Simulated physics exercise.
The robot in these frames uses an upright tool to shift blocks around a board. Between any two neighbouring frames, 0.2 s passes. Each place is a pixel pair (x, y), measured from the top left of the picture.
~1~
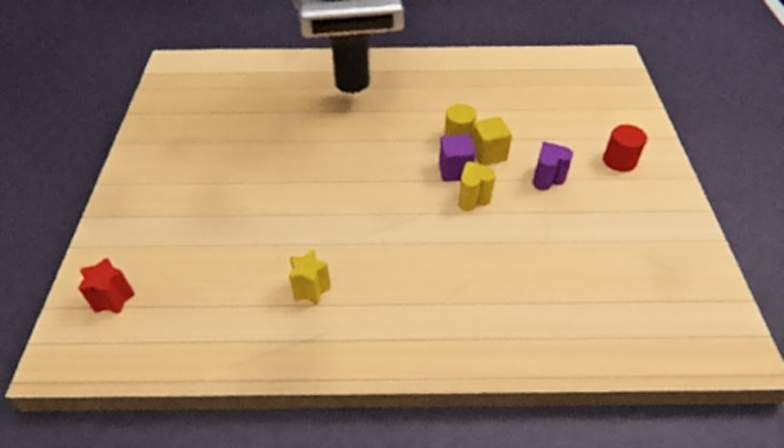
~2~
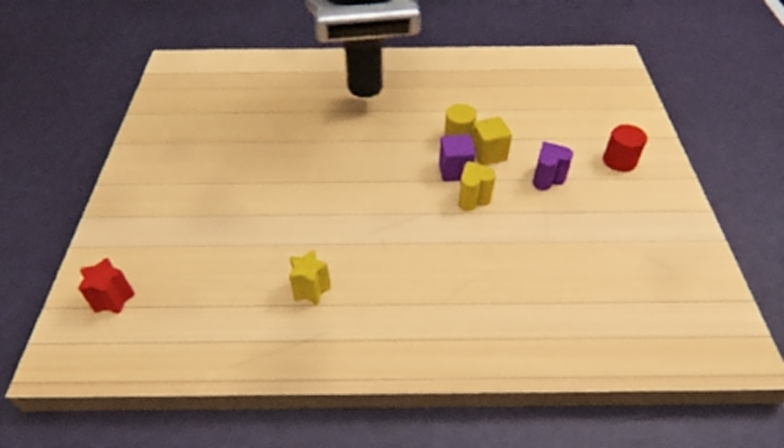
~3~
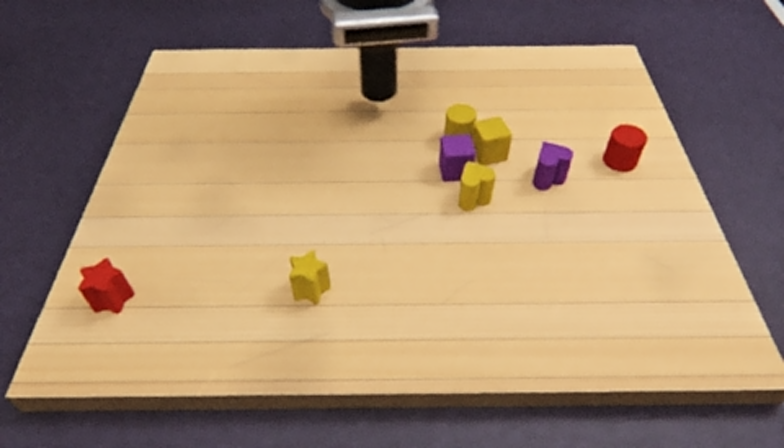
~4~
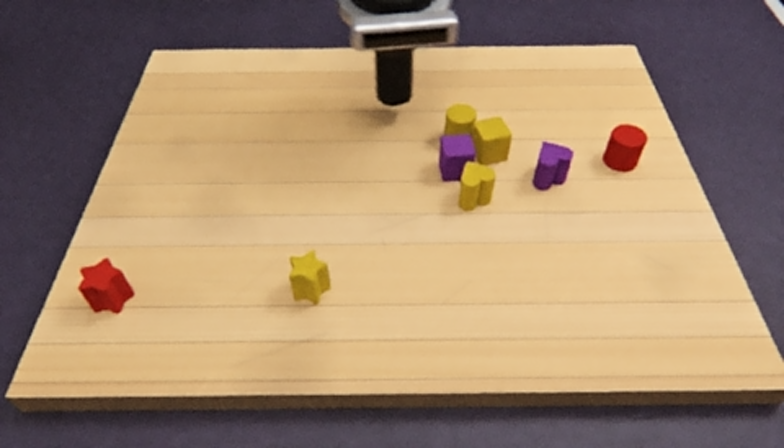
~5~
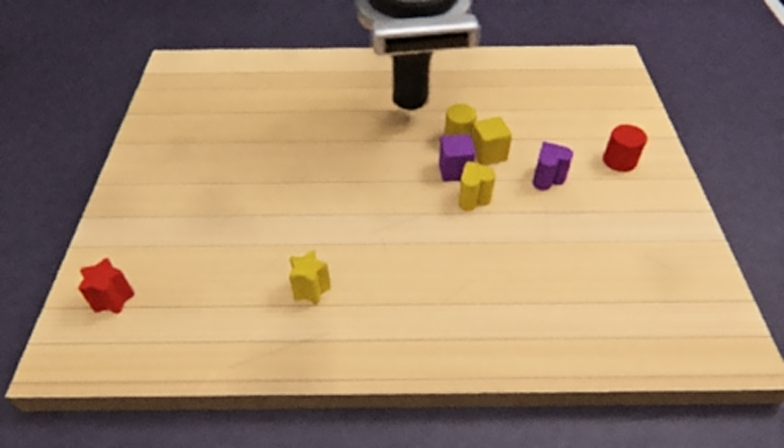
The robot's dark upright tool starts above the upper middle of the wooden board and slides a short way right and slightly downward, nearing the cluster of yellow and purple blocks. All the blocks, including the red and yellow stars at lower left, stay still throughout.
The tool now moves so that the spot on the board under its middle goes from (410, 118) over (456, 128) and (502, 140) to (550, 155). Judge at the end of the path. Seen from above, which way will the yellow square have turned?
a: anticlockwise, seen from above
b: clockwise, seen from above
a - anticlockwise, seen from above.
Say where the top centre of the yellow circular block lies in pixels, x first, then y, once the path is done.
The centre of its top face lies at (491, 133).
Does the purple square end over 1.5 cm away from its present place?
No, I don't think so.
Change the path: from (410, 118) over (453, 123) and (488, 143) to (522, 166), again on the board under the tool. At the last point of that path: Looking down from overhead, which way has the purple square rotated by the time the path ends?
The answer is clockwise.
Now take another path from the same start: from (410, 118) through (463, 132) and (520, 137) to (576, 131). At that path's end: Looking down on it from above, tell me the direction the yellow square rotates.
Viewed from the top, it goes anticlockwise.
What follows on the original path. One third of the way, tool (459, 109); yellow circular block (476, 123); yellow square (502, 137), turned 40° anticlockwise.
Two thirds of the way, tool (506, 121); yellow circular block (491, 134); yellow square (517, 149), turned 40° anticlockwise.
At the end, tool (555, 136); purple square still; yellow circular block (491, 133); yellow square (517, 149), turned 40° anticlockwise; purple heart-shaped block still.
